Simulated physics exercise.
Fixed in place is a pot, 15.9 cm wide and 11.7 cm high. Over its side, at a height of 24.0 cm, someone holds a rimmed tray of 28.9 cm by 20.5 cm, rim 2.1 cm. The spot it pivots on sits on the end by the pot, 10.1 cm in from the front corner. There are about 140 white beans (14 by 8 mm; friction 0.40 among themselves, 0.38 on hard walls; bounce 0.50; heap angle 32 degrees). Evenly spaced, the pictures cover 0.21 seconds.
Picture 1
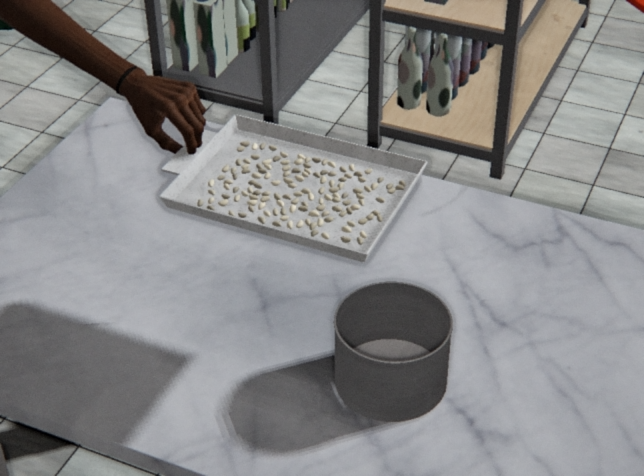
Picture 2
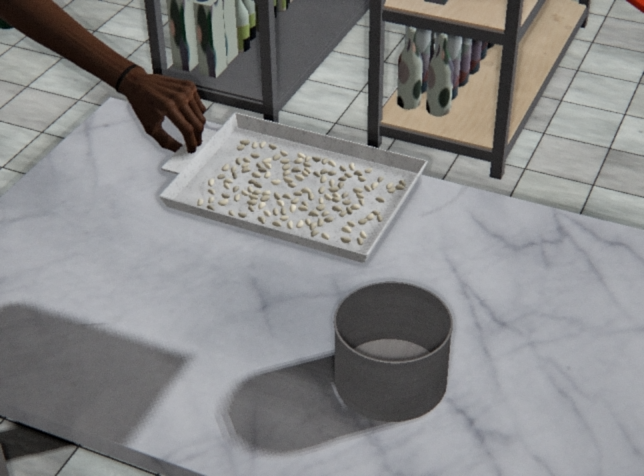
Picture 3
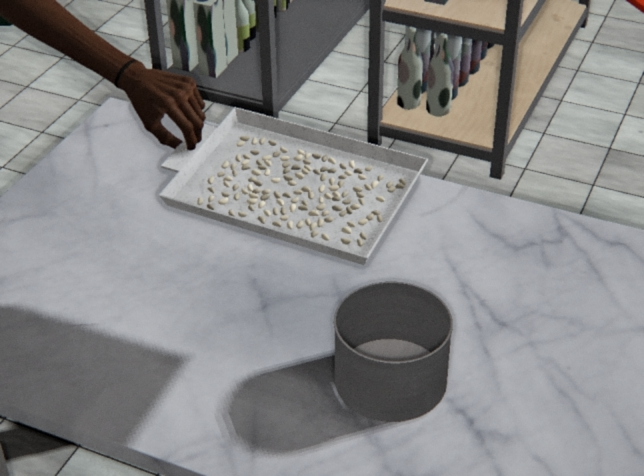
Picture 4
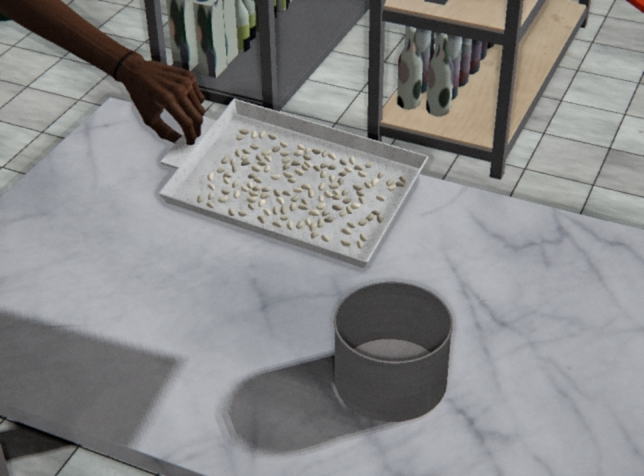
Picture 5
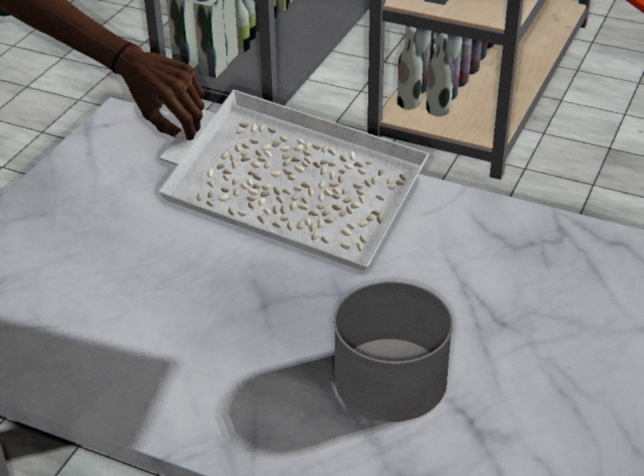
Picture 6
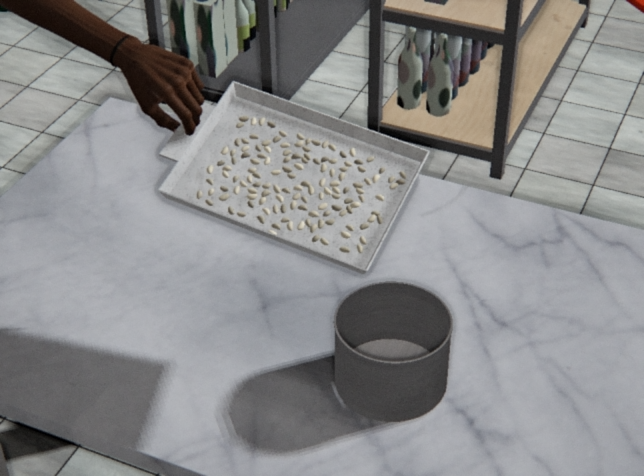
To begin with, a hand holds the left end of a shallow white tray scattered with small white beans, lying level above a marble tabletop near a dark round pot. Then the tray slowly tilts, its far edge rising and its near right corner dipping slightly, while the beans keep their scattered arrangement.
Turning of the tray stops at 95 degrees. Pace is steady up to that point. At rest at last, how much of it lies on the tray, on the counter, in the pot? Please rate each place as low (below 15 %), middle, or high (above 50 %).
Left on the tray: Low, counter: Middle, pot: High.
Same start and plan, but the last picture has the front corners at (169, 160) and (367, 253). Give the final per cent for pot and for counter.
Per cent by place - pot 80, counter 20.
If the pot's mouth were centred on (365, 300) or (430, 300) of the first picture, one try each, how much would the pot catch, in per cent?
Roughly 90 per cent, then 0 per cent.
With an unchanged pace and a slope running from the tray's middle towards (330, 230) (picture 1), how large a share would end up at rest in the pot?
Roughly 95 per cent.
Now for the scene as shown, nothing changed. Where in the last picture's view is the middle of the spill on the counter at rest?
You'll find it at about pixel (293, 389).
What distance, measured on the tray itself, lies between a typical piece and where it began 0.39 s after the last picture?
Displacement on the tray: Roughly 10 cm.
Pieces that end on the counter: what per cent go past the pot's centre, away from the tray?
Near 0 in a hundred.
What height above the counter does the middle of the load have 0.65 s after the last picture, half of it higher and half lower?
Height: Around 18 cm.
Then, 0.39 s after the last picture, tilt 54 degrees; the tray holds 100 %, the pot 0 %.
Then, 0.65 s after the last picture, tilt 80 degrees; the tray holds 60 %, the pot 20 %.
Then, 1.01 s after the last picture, tilt 95 degrees; the tray holds 0 %, the pot 70 %.
In the end, tray 0 %, counter 30 %, pot 70 %.
